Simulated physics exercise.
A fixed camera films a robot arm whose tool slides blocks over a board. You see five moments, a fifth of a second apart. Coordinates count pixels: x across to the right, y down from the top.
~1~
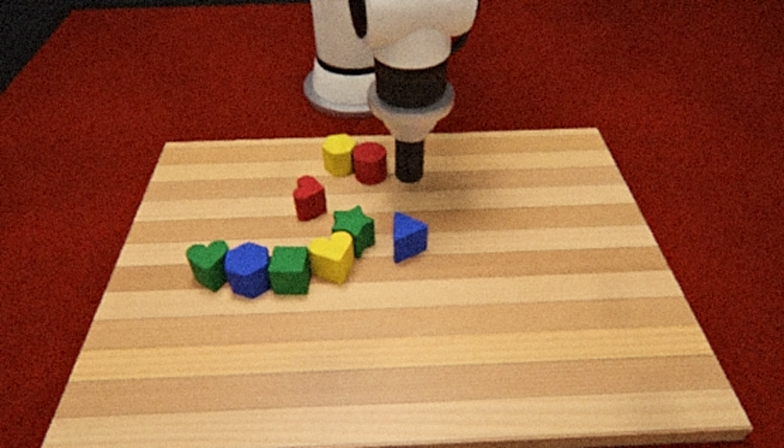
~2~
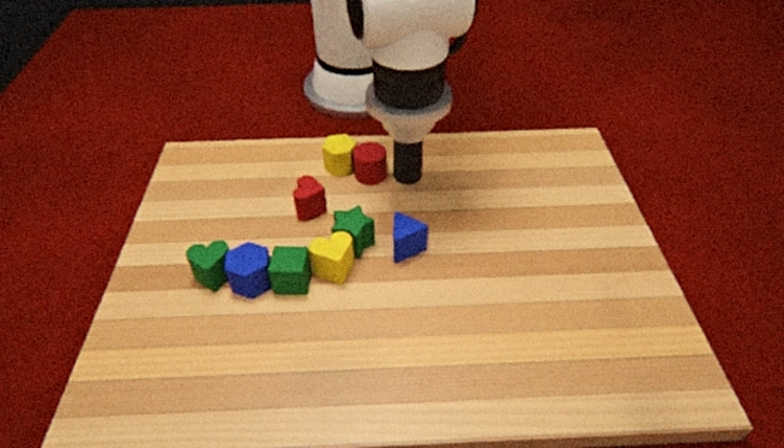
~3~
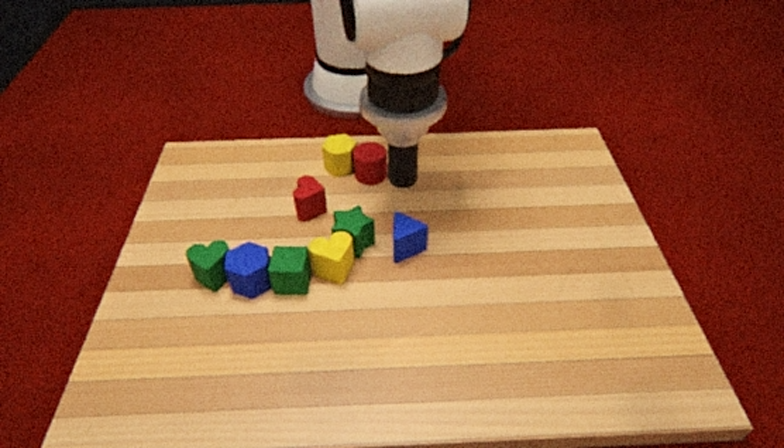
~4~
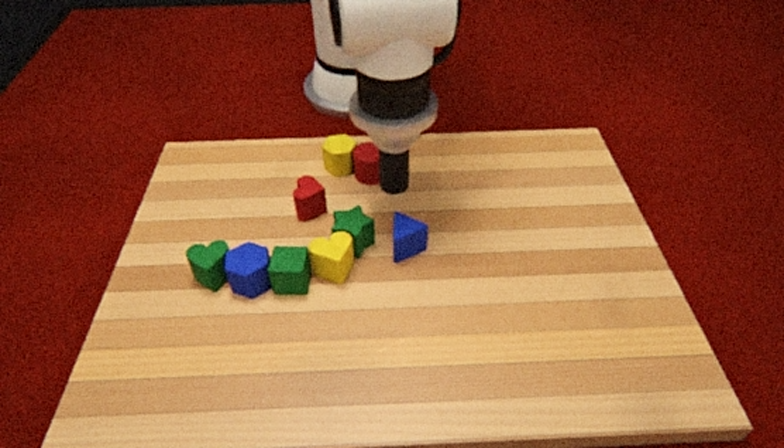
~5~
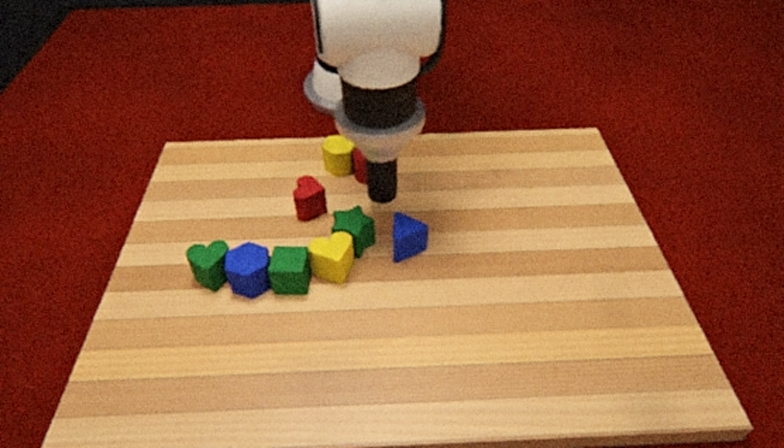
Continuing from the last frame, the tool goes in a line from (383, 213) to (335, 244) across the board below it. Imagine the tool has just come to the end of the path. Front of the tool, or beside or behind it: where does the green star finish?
The tool will still be pushing it.
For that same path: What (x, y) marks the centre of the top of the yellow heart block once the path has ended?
Most likely (326, 270).
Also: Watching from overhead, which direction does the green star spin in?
Rotates counter-clockwise.
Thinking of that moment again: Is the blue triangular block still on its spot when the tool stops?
The answer is yes.
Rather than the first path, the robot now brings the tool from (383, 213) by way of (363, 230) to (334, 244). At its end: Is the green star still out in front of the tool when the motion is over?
I believe so.
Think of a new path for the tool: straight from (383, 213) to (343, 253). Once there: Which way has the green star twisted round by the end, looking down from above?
From overhead, anticlockwise.
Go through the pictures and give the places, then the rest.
In the first frame, tip of the tool (409, 175), middles of tops, green square piece (288, 258), yellow heart block (332, 245), green star (351, 219), blue triangular block (406, 225).
In the second frame, tool (408, 177), nothing pushed.
In the third frame, tool (403, 180), nothing pushed.
In the fourth frame, tool (394, 186), nothing pushed.
In the fifth frame, tool (382, 195), green square piece (288, 258), yellow heart block (332, 245), green star (351, 219), blue triangular block (406, 225).
The first path, step by step. Halfway along, tool (358, 211); yellow heart block (330, 252), turned 15° clockwise; green star (344, 228), turned 20° anticlockwise.
At the end, tool (333, 226); green square piece (286, 260); yellow heart block (326, 270), turned 15° clockwise; green star (328, 243), turned 50° anticlockwise; blue triangular block unmoved.
